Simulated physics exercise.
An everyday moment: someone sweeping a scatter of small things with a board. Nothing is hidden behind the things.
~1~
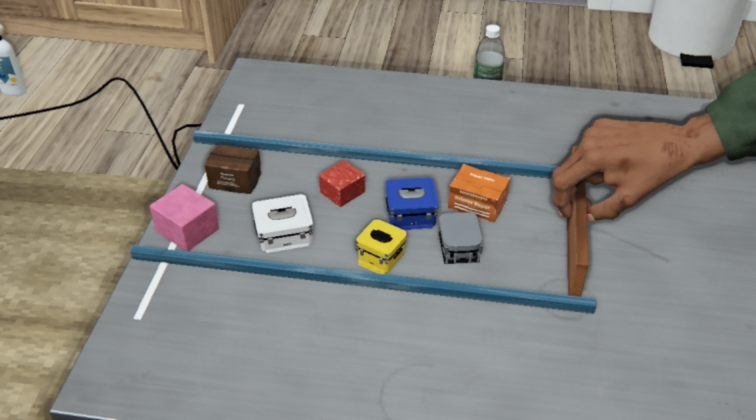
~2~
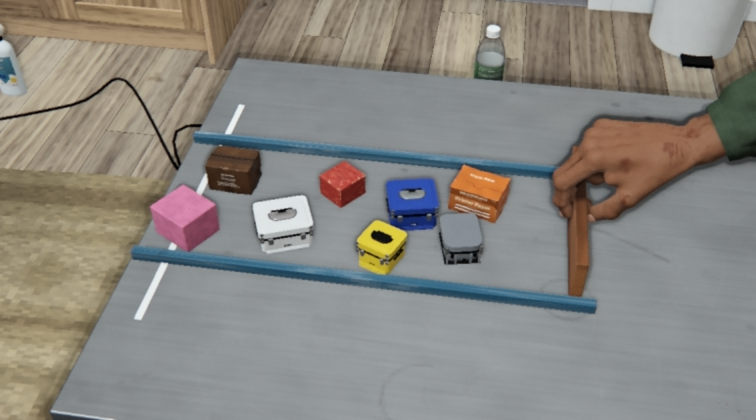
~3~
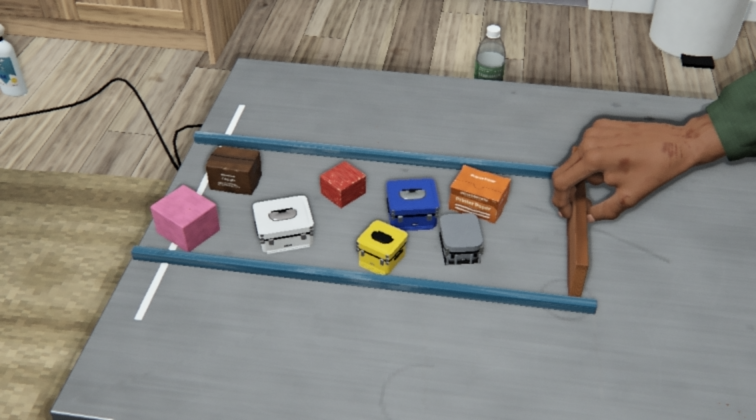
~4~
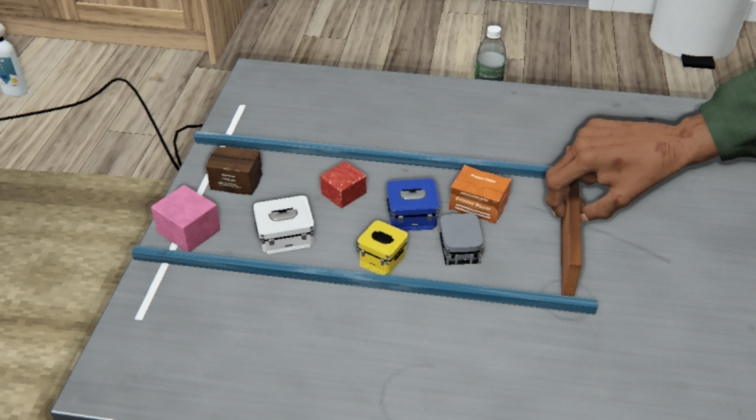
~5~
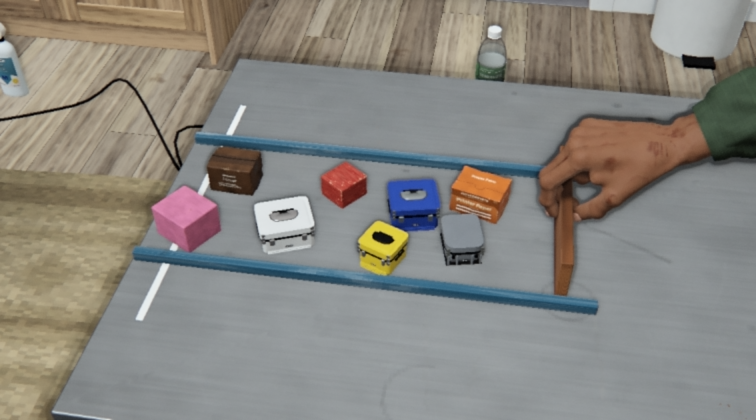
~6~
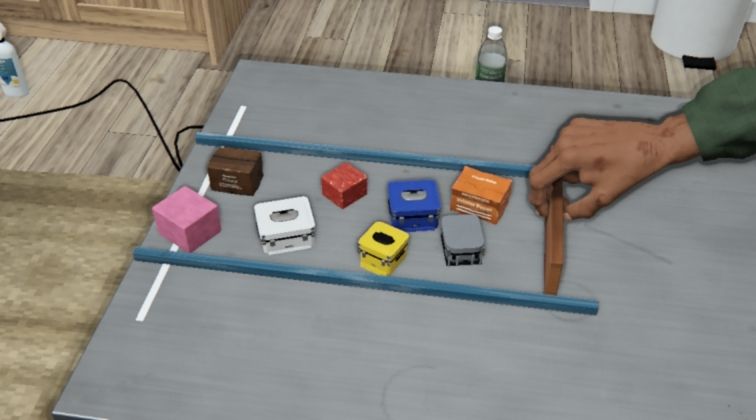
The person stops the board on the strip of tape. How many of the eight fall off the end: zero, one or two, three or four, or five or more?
Outcome: The number that fall off is five or more.
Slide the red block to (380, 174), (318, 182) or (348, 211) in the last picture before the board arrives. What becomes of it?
Place by place, it remains up; drops off; tumbles off.
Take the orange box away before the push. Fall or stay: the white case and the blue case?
The white case is lost; the blue case is kept.
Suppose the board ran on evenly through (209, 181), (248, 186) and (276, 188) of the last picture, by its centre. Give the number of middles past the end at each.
The counts: 5, 2 and 0.
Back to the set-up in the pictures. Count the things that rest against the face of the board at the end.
It touches 3.
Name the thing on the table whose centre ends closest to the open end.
That is the orange box.
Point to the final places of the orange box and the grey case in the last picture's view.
First (188, 158), then (177, 197).
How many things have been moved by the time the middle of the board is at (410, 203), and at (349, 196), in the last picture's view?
The counts are 5 and 6.
Soon after, none off yet; pink block at rest near (187, 219); brown box at rest near (236, 171); white case at rest near (285, 226).
After that, none off yet; pink block at rest near (187, 219); brown box at rest near (236, 171); white case displaced about its own width near (245, 230).
And then, none off yet; pink block tilting a little near (135, 210); brown box tilting well over near (153, 174); white case displaced well along near (175, 224).
In the end, the number that fall off is five or more; gone, blue case, red block, white case, brown box and pink block.
